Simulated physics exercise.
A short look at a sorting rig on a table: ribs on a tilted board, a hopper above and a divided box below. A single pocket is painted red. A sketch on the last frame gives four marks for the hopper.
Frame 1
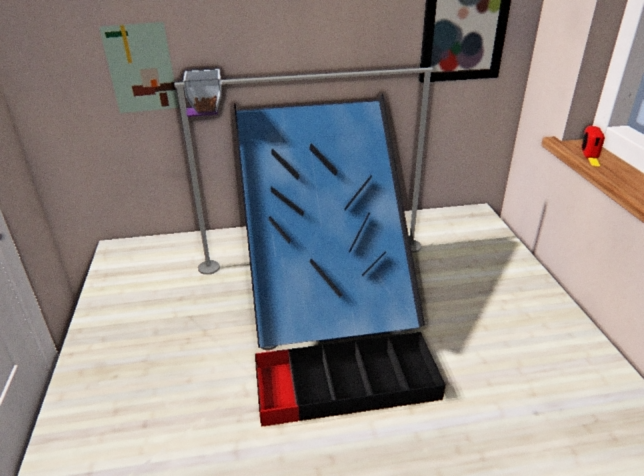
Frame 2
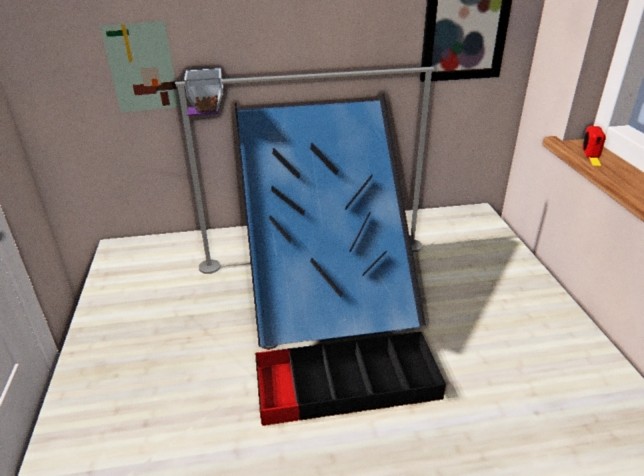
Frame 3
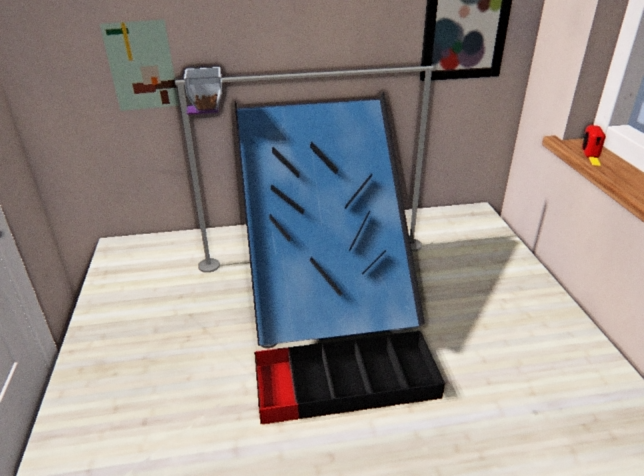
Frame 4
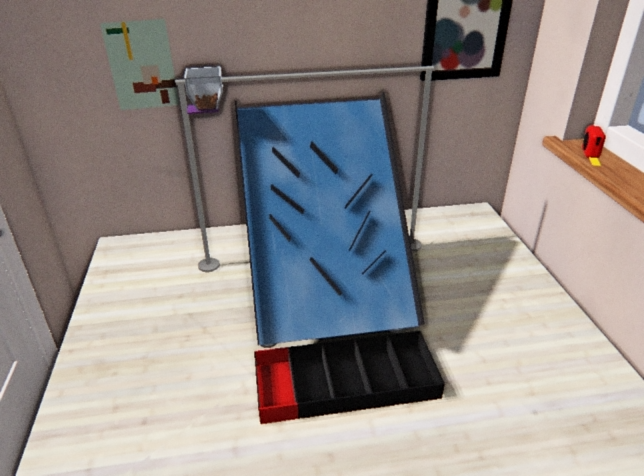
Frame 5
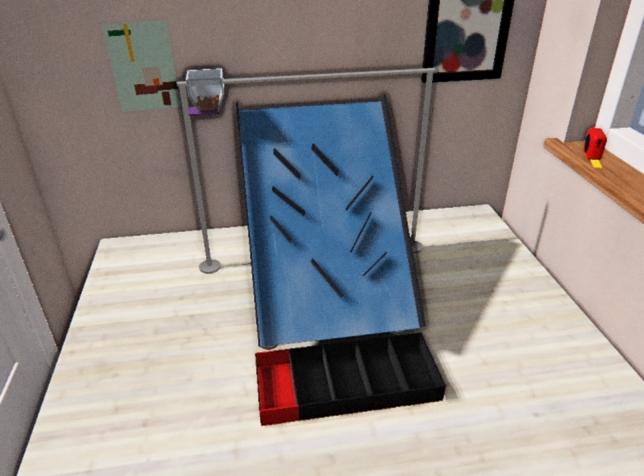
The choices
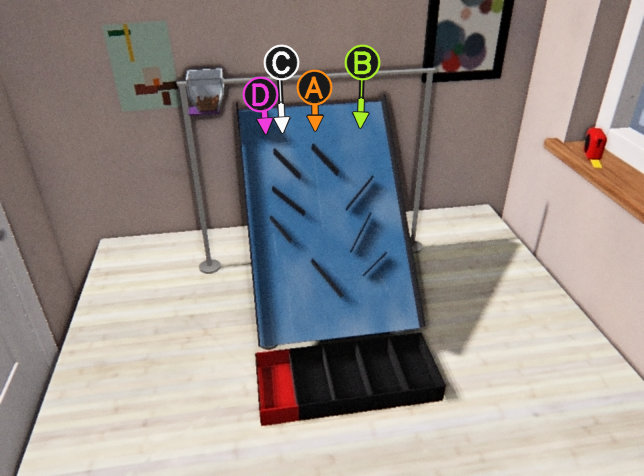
Blue tilted board with dark angled ribs standing motionless above a divided black box with a red left pocket, small hopper hanging upper left.
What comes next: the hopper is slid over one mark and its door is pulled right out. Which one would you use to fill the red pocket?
Choose D.
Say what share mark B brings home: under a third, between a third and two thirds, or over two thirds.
Mark B gives under a third.
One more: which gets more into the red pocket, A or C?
The answer is C.
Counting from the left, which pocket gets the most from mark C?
The fourth from the left.
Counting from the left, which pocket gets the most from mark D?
The first.
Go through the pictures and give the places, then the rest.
The first picture shows hopper near (206, 104), cereal balls, door shut.
The second picture shows ribs (273, 148) to (300, 174), (312, 143) to (338, 171), (272, 186) to (305, 212).
The third picture shows ribs (347, 205) to (372, 174), (270, 214) to (290, 238), (351, 248) to (370, 211).
The fourth picture shows ribs (311, 257) to (342, 294), (364, 272) to (386, 250).
The fifth picture shows red pocket near (280, 415), number 1 of 5 from the left.
On the marked copy, mark A meets the board at (315, 125); mark B meets the board at (360, 122); mark C meets the board at (282, 127); mark D meets the board at (265, 128).
With A, only a few in the red pocket, all but a few in other pockets.
With B, a small share in the red pocket, the bulk in other pockets, only a few outside the box.
With C, close to a quarter in the red pocket, the bulk in other pockets.
With D, close to two thirds in the red pocket, close to a third in other pockets.
